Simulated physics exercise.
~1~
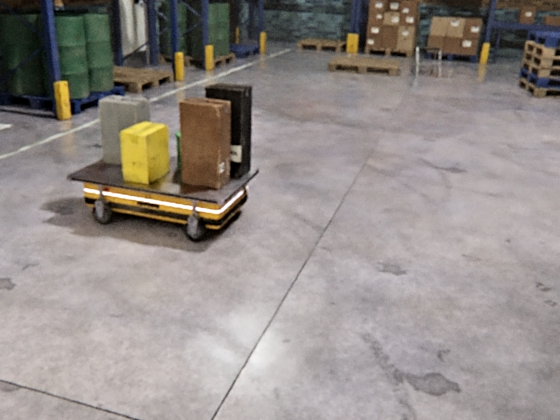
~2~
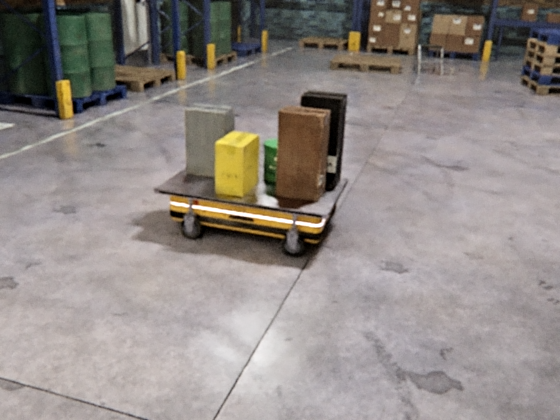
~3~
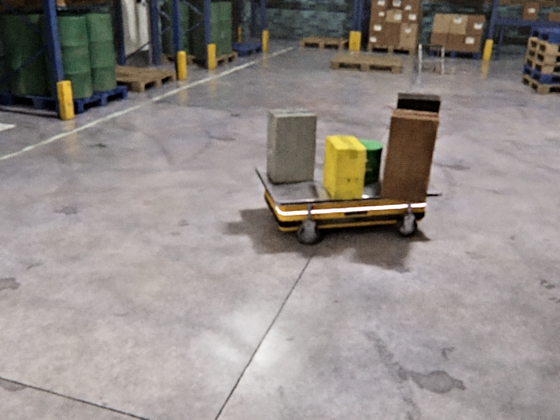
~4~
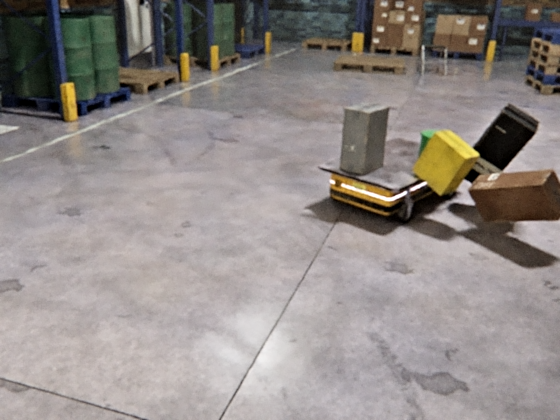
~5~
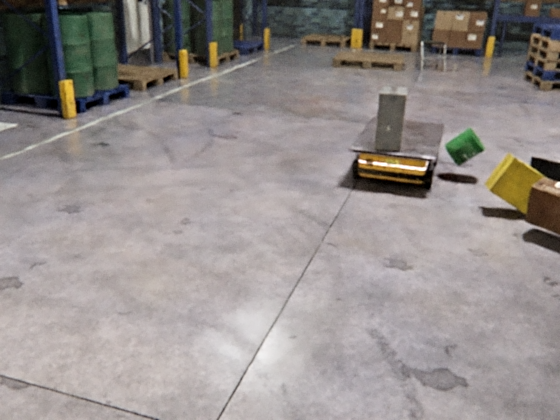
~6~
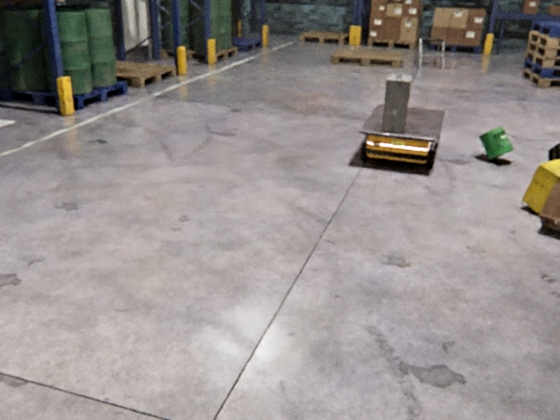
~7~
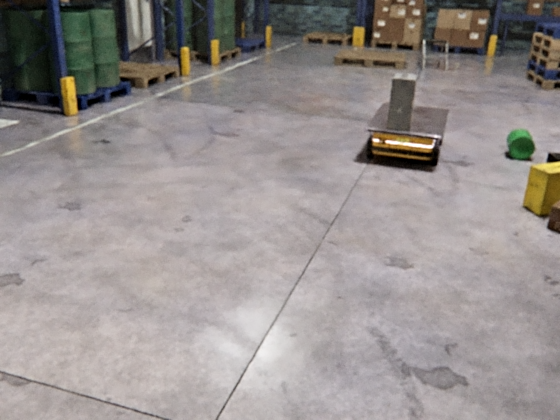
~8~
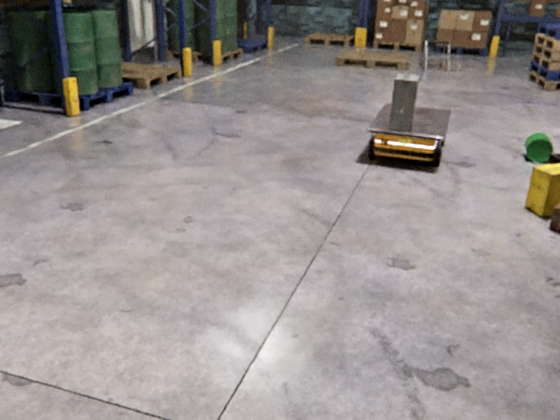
In this clip, a cart carrying grey, yellow, brown and black boxes and a green pail rolls right across a warehouse floor, then curves away. The brown, yellow and black boxes topple off, followed by the pail, which rolls right, while the grey box stays upright on the stopped cart.
